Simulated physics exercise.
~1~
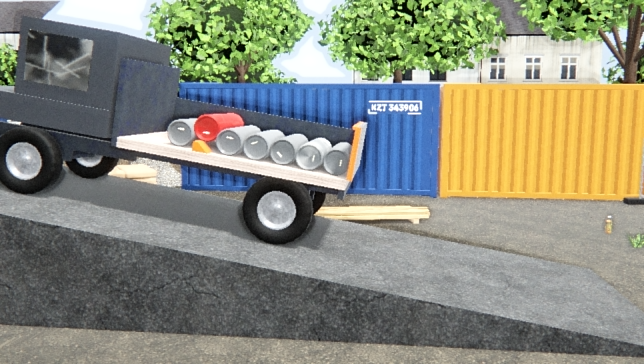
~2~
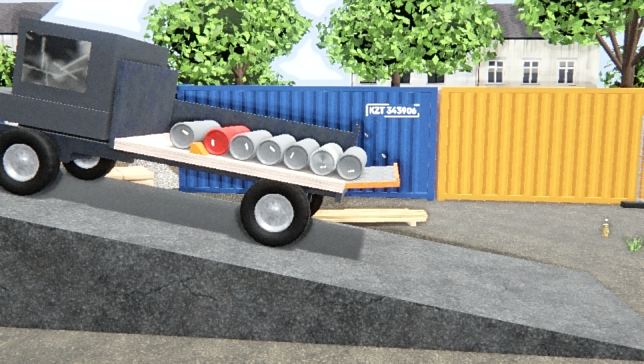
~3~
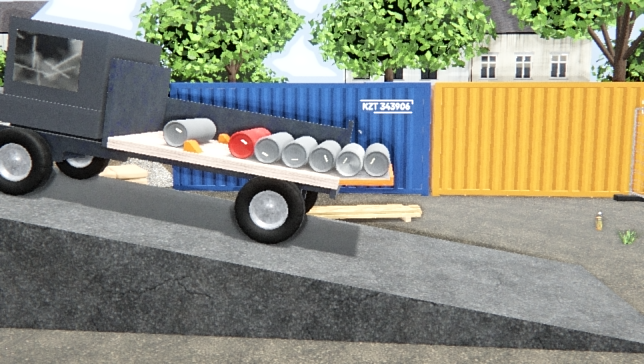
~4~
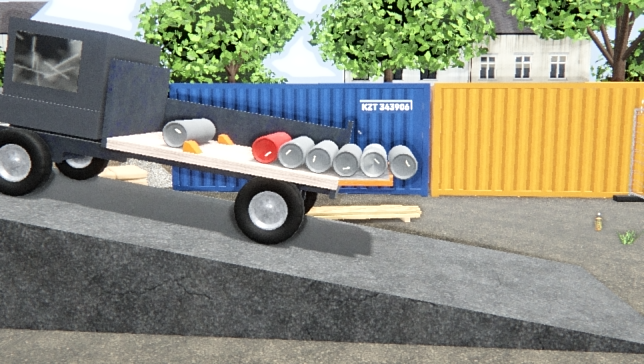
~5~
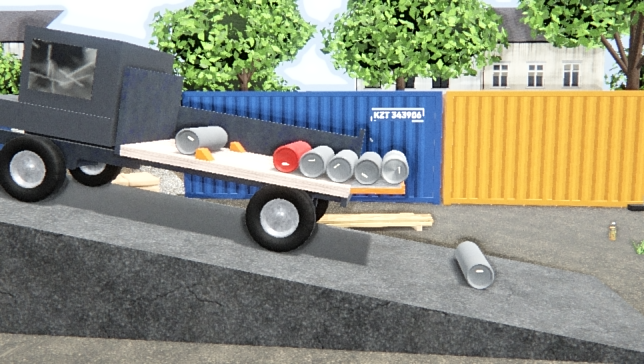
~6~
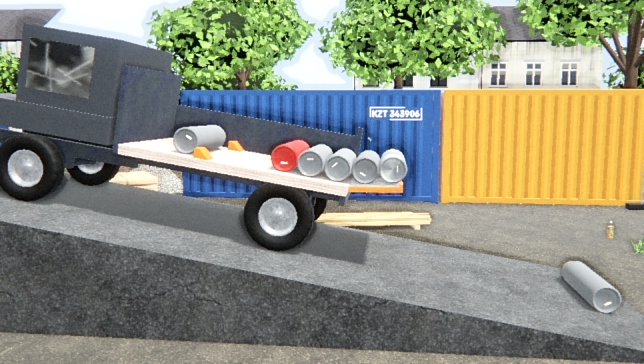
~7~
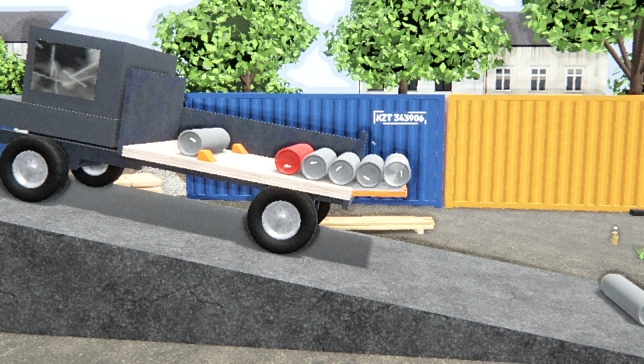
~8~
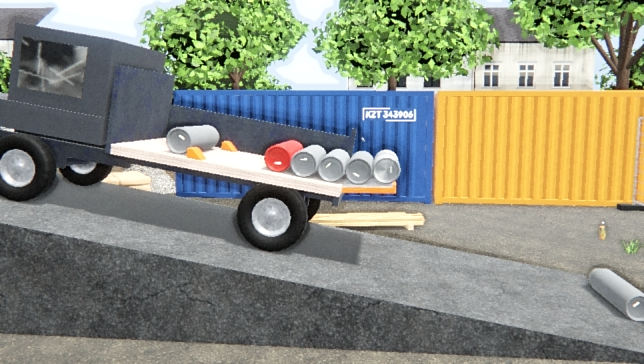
The truck's tailgate drops, cylinders roll right, and one falls out while red stays aboard.
